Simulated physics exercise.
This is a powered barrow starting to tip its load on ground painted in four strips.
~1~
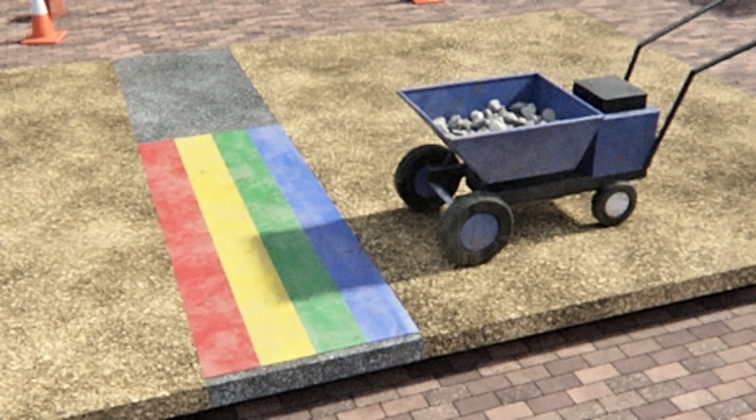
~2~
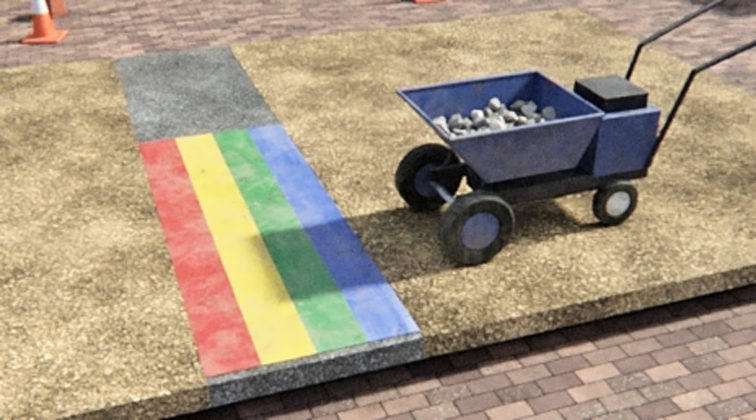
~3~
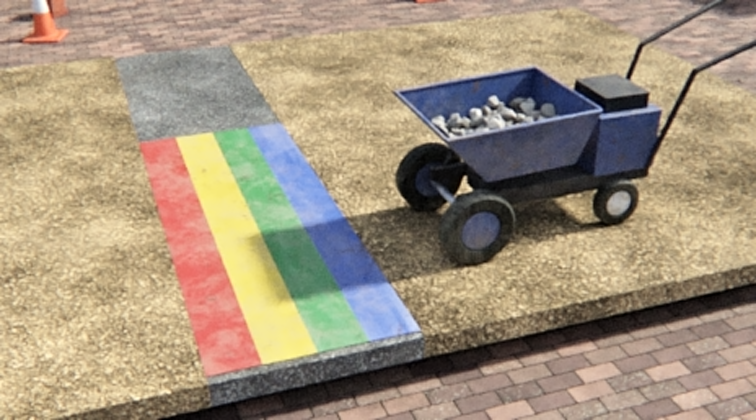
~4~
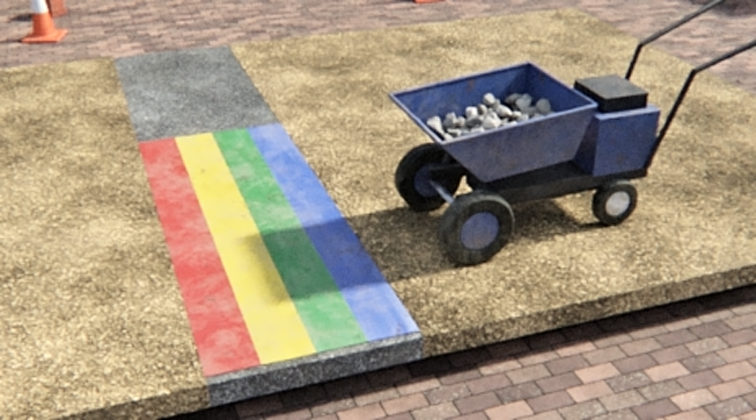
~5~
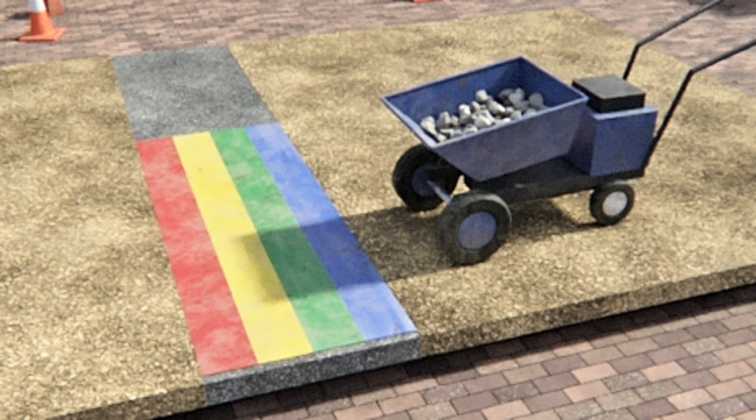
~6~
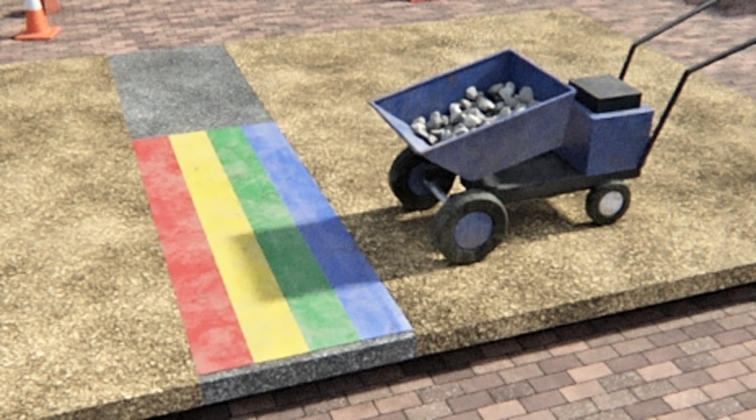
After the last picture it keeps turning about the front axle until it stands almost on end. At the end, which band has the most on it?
Most covered: The blue band.
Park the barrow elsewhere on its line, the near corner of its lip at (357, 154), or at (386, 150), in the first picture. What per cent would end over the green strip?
First some 0, then 30 per cent.
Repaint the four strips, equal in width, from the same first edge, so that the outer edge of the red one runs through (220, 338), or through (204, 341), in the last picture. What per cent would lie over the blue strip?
In turn 40 and 40 in a hundred.
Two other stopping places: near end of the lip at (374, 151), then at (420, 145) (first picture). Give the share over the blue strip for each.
In turn 0 and 10 in a hundred.
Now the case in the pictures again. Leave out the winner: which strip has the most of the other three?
Second comes that green strip.
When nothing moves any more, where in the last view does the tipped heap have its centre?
Roughly at (315, 250).
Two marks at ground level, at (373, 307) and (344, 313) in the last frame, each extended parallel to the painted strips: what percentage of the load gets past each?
The first gives 70 %, the second 40 %.
Soon, skip tipped well over; all in the skip.
A while on, skip tipped steeply; nearly all in the skip; a stray few over the blue strip.
Towards the end, skip tipped right over; about a quarter in the skip; about half over the blue strip; about a third over the green strip; a small part over the yellow strip; a stray few over the red strip.
Finally, skip tipped right over; a small part in the skip; about half over the blue strip; about a third over the green strip; a small part over the yellow strip; a stray few over the red strip.
